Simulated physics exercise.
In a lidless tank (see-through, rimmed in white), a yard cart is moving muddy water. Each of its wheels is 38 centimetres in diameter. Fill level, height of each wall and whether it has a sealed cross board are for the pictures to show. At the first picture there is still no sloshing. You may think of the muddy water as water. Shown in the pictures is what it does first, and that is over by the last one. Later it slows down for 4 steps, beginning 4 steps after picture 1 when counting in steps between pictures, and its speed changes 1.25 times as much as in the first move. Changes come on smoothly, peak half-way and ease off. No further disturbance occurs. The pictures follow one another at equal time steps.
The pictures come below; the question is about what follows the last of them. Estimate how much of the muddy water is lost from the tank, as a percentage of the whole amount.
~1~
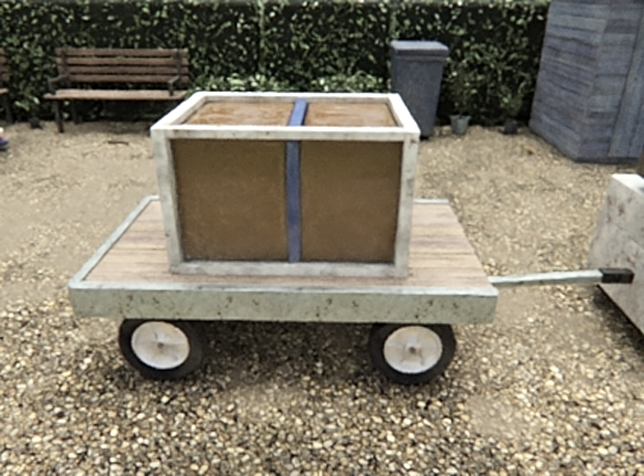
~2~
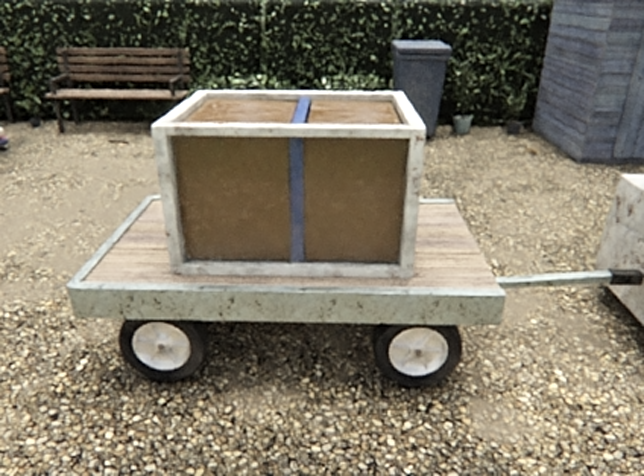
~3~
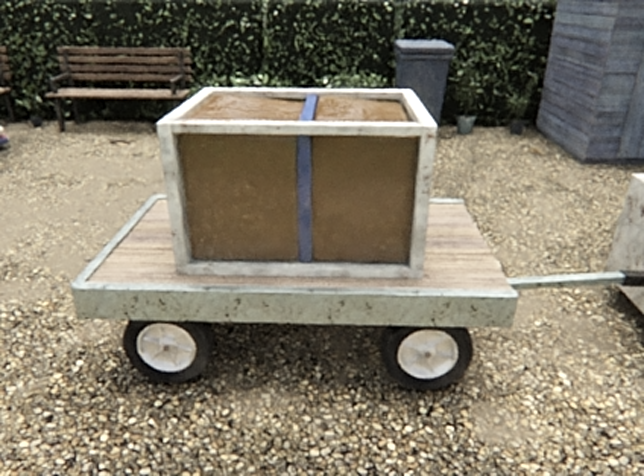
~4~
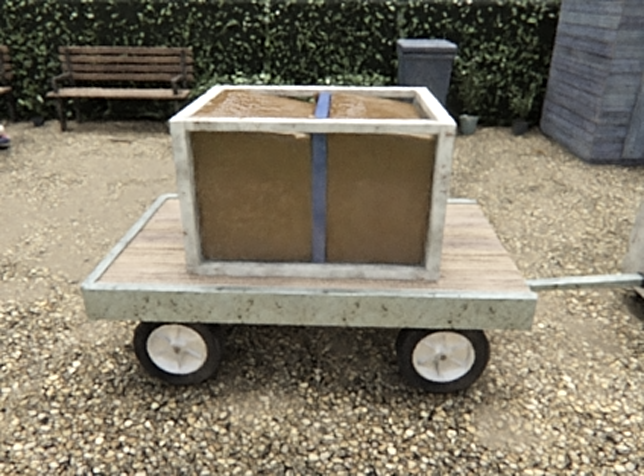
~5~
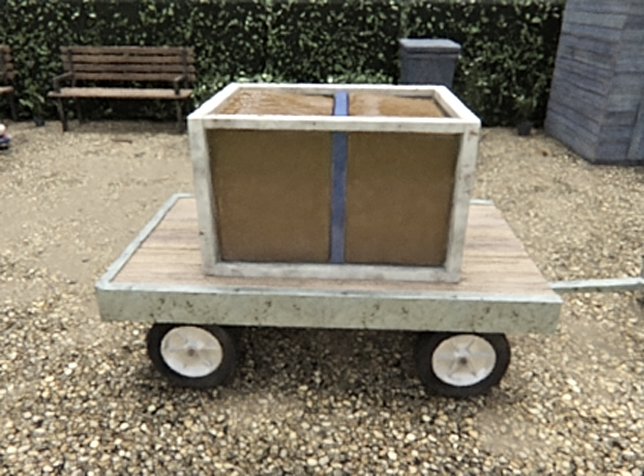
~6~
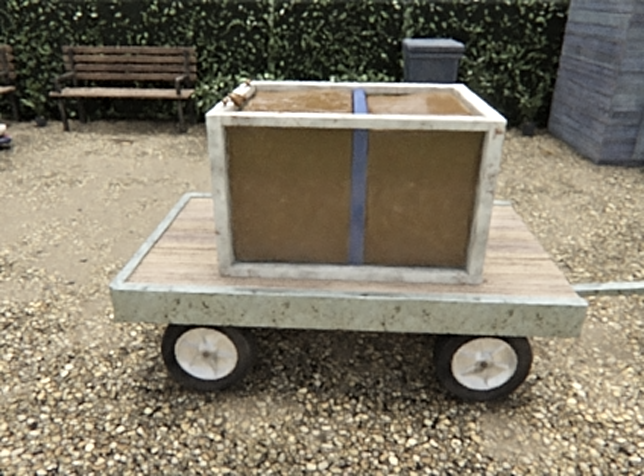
Roughly 0 % of it is lost.
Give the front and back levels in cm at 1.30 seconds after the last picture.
At the front 56 cm, at the back 54 cm.
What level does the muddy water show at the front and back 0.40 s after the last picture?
Around 56 cm toward the front, with 52 cm behind.
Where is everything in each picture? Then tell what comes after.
The first frame shows level at the front (374, 105); level at the back (218, 104); still flat; the front is on the right, levels are read along the far wall; a wheel hub at (158, 350).
The second frame shows level at the front (379, 103); level at the back (220, 102); still flat.
The third frame shows level at the front (387, 102); level at the back (226, 98); still flat.
The fourth frame shows level at the front (401, 103); level at the back (237, 92); rising 3° towards the back.
The fifth frame shows level at the front (420, 101); level at the back (253, 93); still flat.
The sixth frame shows level at the front (439, 96); level at the back (269, 94); still flat; a wheel hub at (204, 359).
Another 0.40 s on from the last picture, front 55 cm, middle 56 cm, back 53 cm above the floor; no loss so far.
Another 0.80 s on from the last picture, front 54 cm, middle 53 cm, back 56 cm above the floor; no loss so far.
Another 1.30 s on from the last picture, front 55 cm, middle 54 cm, back 55 cm above the floor; no loss so far.
Another 3.43 s on from the last picture, there is no loss.
